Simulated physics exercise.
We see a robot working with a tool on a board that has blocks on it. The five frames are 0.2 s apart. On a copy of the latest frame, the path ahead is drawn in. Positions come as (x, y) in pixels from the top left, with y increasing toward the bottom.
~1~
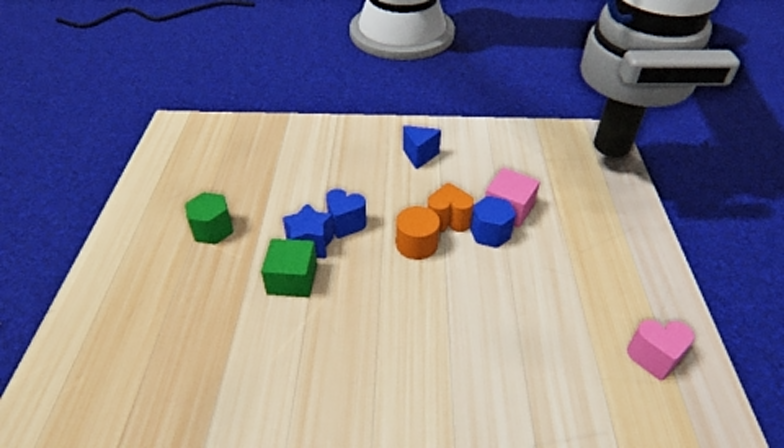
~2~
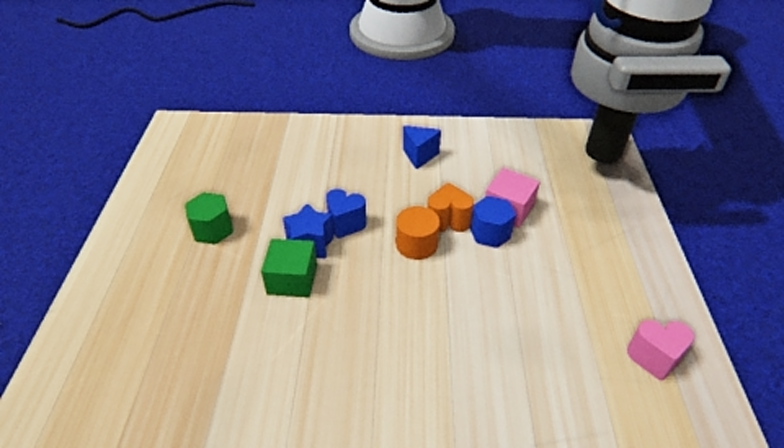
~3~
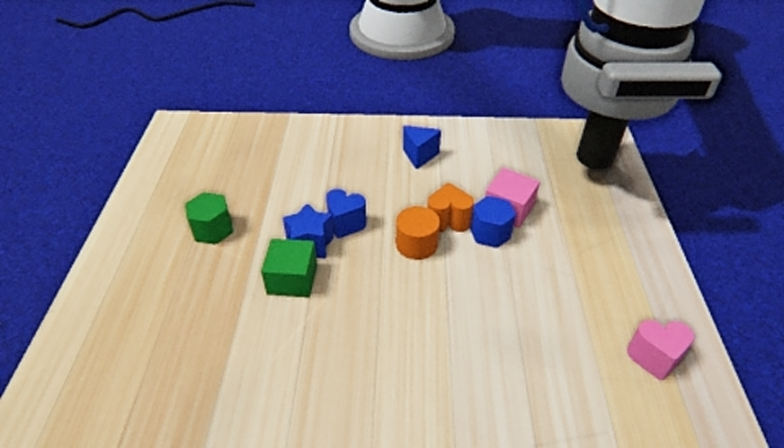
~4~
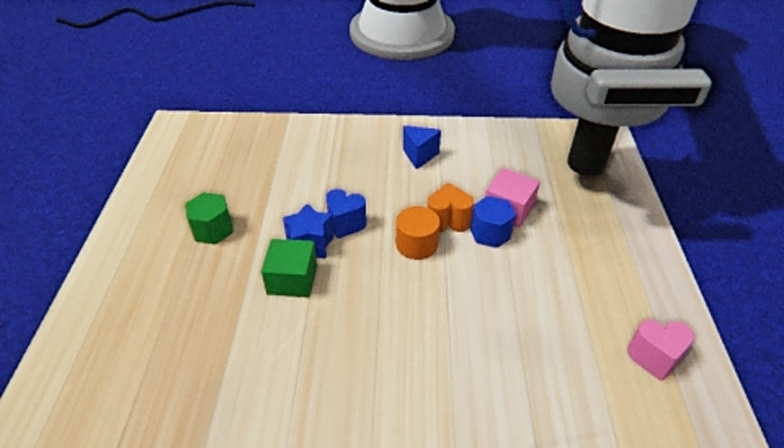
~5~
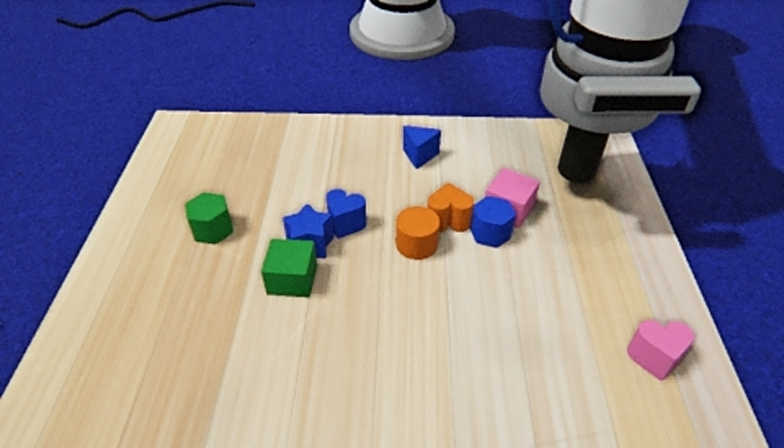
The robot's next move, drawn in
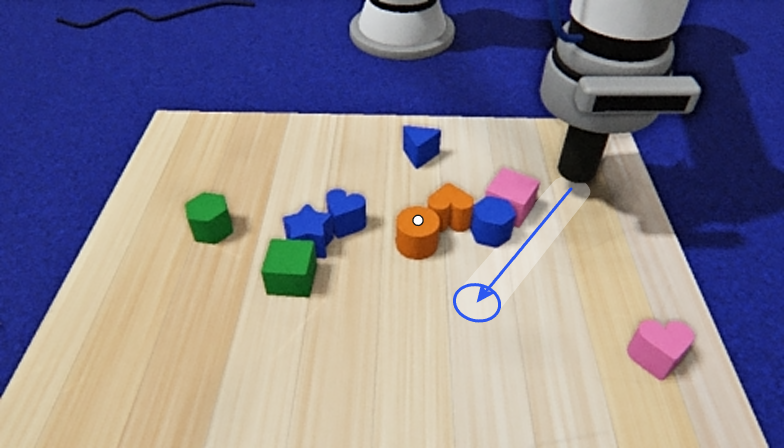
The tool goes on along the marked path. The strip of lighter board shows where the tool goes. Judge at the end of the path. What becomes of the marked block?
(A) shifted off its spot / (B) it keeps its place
B
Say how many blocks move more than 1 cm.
Shifted over 1 cm: One.
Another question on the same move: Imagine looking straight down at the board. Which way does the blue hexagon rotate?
It spins with the clock.
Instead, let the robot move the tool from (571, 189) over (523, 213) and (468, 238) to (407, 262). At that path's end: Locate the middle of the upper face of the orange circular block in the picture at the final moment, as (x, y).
It is at (367, 226).
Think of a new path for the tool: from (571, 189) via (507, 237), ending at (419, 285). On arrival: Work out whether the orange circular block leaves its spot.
The push reaches it.
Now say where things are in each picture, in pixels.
Tip of the tool (611, 148), middles of tops, orange circular block (418, 220), orange heart-shaped block (451, 197), blue hexagon (495, 209), pink four-sided block (513, 185), in the first frame.
Tool (603, 153), nothing pushed, in the second frame.
Tool (594, 159), nothing pushed, in the third frame.
Tool (585, 166), nothing pushed, in the fourth frame.
Tool (576, 172), orange circular block (418, 220), orange heart-shaped block (451, 197), blue hexagon (495, 209), pink four-sided block (513, 185), in the fifth frame.
The line goes straight from (571, 189) to (477, 302); the dot is on the orange circular block.
What follows on the original path. One third of the way, tool (548, 206); pink four-sided block (510, 185).
Two thirds of the way, tool (516, 244); orange heart-shaped block (447, 196); blue hexagon (481, 218), turned 45° clockwise; pink four-sided block (508, 185).
At the end, tool (480, 286); orange circular block unmoved; orange heart-shaped block (447, 196); blue hexagon (481, 219), turned 50° clockwise; pink four-sided block (508, 185).
